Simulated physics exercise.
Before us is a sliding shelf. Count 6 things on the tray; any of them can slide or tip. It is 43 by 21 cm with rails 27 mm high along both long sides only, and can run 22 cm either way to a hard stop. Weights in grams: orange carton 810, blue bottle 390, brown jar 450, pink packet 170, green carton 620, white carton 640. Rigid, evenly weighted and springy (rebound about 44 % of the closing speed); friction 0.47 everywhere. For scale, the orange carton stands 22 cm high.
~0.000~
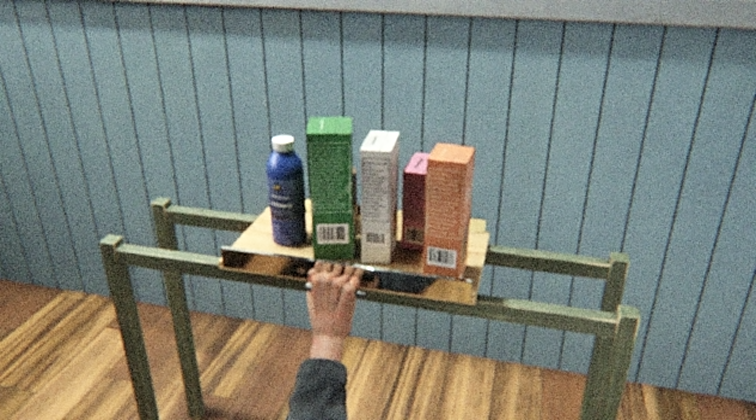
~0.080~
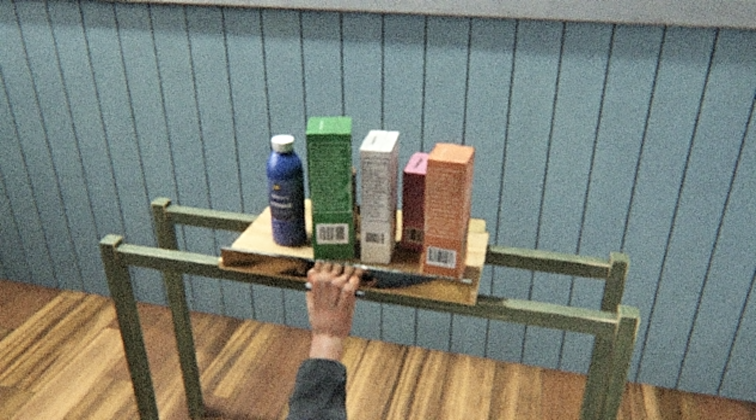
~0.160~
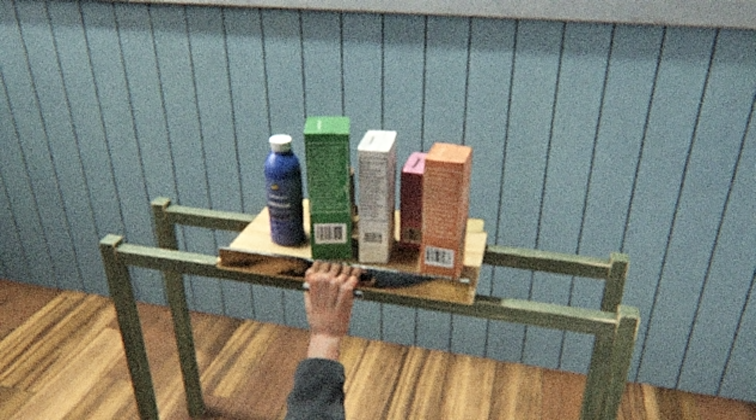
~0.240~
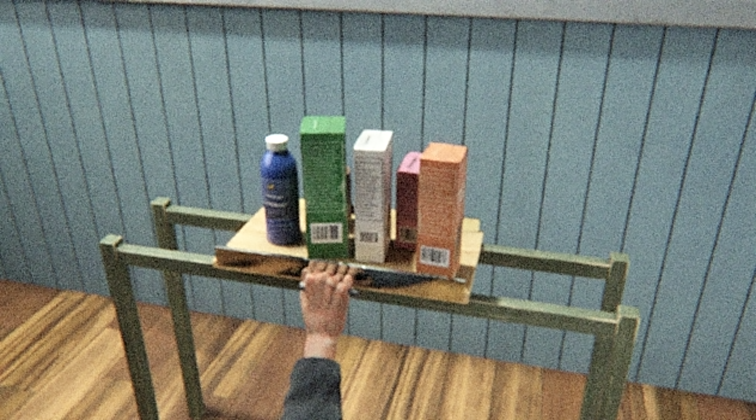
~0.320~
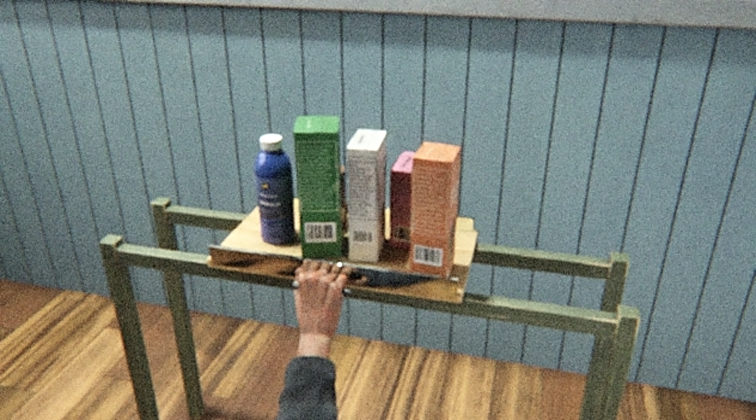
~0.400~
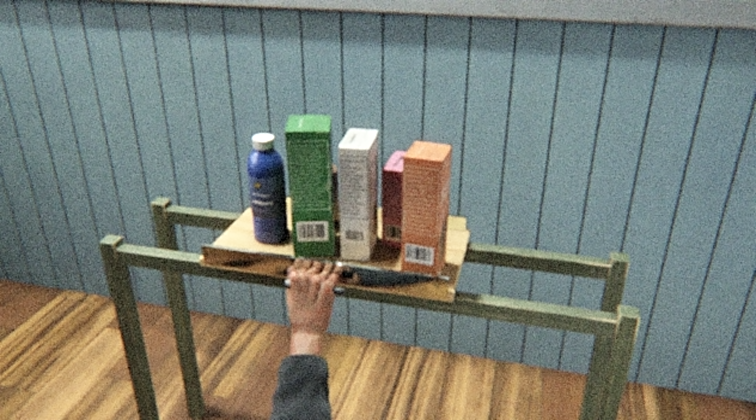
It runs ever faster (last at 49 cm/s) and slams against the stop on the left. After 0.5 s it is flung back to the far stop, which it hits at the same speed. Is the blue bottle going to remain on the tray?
The blue bottle falls out.
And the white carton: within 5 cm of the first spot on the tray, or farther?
The white carton gets shifted.
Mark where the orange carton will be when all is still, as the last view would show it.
Around (541, 243).
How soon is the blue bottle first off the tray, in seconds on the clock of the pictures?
At about 1.5 s.
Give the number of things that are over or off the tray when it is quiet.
That comes to 4.
By 1.20 s, tray moved 22 cm left; blue bottle tilted 9° near (163, 175); orange carton tilted 25°; white carton tilted 22°.
By 1.80 s, tray moved 20 cm left; blue bottle now off the tray; green carton tilted 60°; orange carton tilted 56°.
By 2.10 s, tray moved 16 cm left; green carton now off the tray; orange carton tilted 63°; white carton tilted 63°.
By 3.10 s, tray moved 16 cm right; orange carton tilted 64°; white carton tilted 63°; brown jar 3 cm from its spot.
When it is over (4.2 s), off the tray, blue bottle and green carton; lying over on the tray, orange carton and white carton; the other 2 within 5 cm of the start.
